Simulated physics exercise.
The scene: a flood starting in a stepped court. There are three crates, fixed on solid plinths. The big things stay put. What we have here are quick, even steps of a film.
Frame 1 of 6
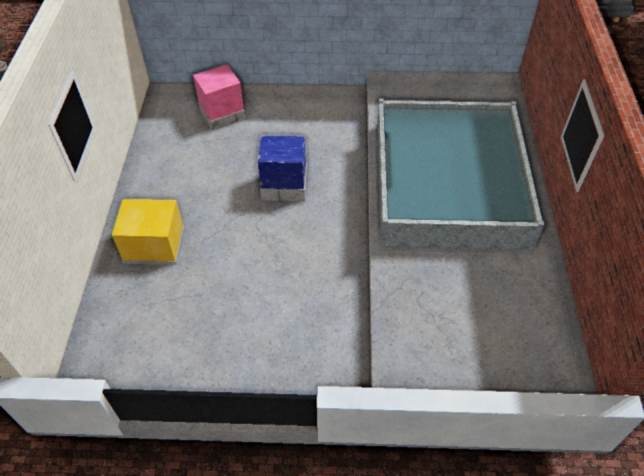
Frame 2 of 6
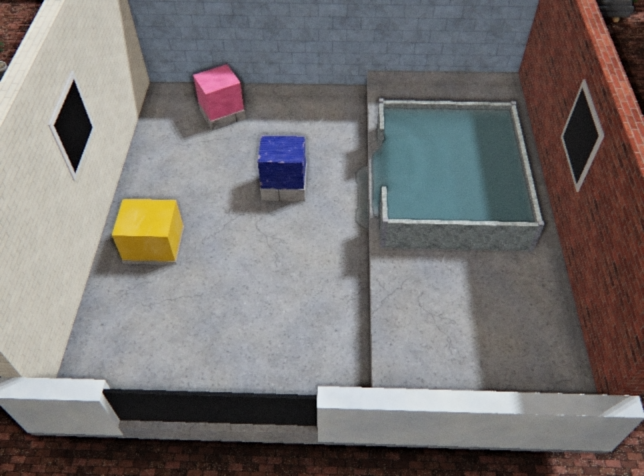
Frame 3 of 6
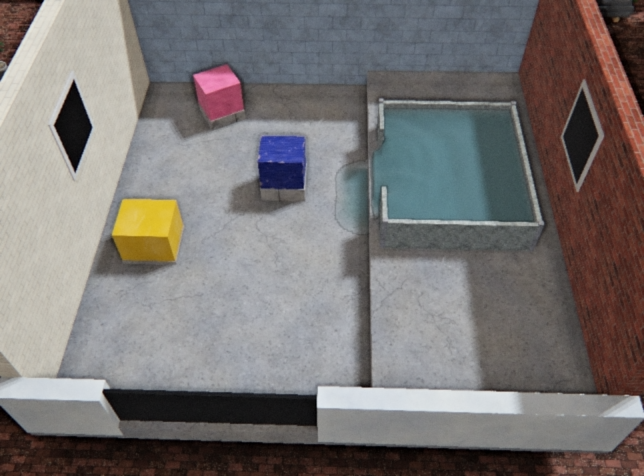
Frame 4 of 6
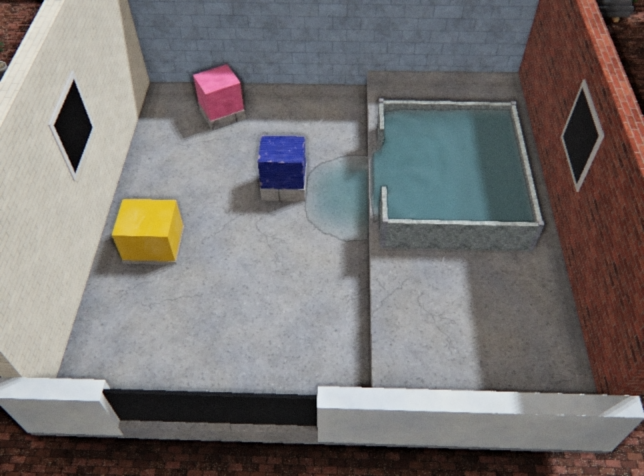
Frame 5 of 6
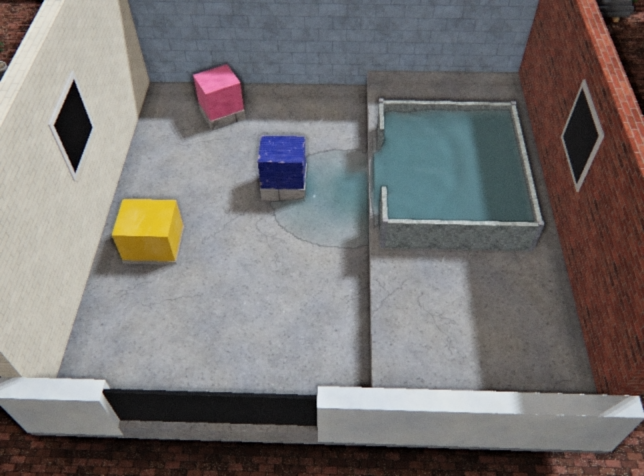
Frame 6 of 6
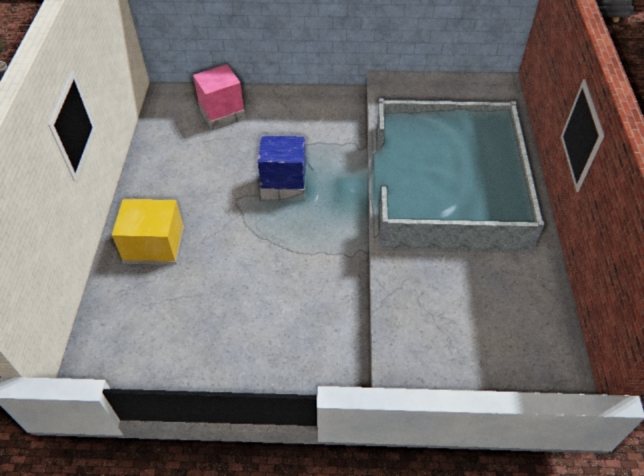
Water pours from a gap in the tank's left side and spreads leftward around the blue crate.
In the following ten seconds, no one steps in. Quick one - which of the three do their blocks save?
The blue crate has water on it afterwards; the pink crate has no water on it afterwards; the yellow crate has water on it afterwards.
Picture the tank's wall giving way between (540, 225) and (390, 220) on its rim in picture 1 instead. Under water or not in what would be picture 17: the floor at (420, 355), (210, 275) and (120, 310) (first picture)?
First spot drenched, second unwetted, third unwetted.
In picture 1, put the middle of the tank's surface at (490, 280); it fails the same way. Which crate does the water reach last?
The one in pink comes last.
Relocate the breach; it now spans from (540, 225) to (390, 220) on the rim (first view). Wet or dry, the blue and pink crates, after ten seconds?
First, the blue crate is not reached; second, the pink crate is not reached.
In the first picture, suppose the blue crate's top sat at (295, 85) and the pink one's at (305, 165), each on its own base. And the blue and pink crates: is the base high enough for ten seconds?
As I see it, the blue crate is not reached; meanwhile the pink crate is flooded.
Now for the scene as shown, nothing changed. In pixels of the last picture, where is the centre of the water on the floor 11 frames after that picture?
That comes out near (377, 181).
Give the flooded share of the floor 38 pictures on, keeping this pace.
Around 65 in a hundred.
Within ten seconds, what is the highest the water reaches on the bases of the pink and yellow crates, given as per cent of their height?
Some 70 and 250 % respectively.
A moment on, water covers 20 % of the floor; the blue crate water round its plinth, the pink crate water round its plinth, the yellow crate water round its plinth.
Next, water covers 40 % of the floor; the blue crate water round its plinth, the pink crate water round its plinth, the yellow crate water round its plinth.
Then, water covers 55 % of the floor; the blue crate water round its plinth, the pink crate water round its plinth, the yellow crate water round its plinth.
Later, water covers 65 % of the floor; the blue crate water round its plinth, the pink crate water round its plinth, the yellow crate water round its plinth.
In the end, water covers 70 % of the floor; the blue crate was topped, the pink crate stayed above the water, the yellow crate was topped.
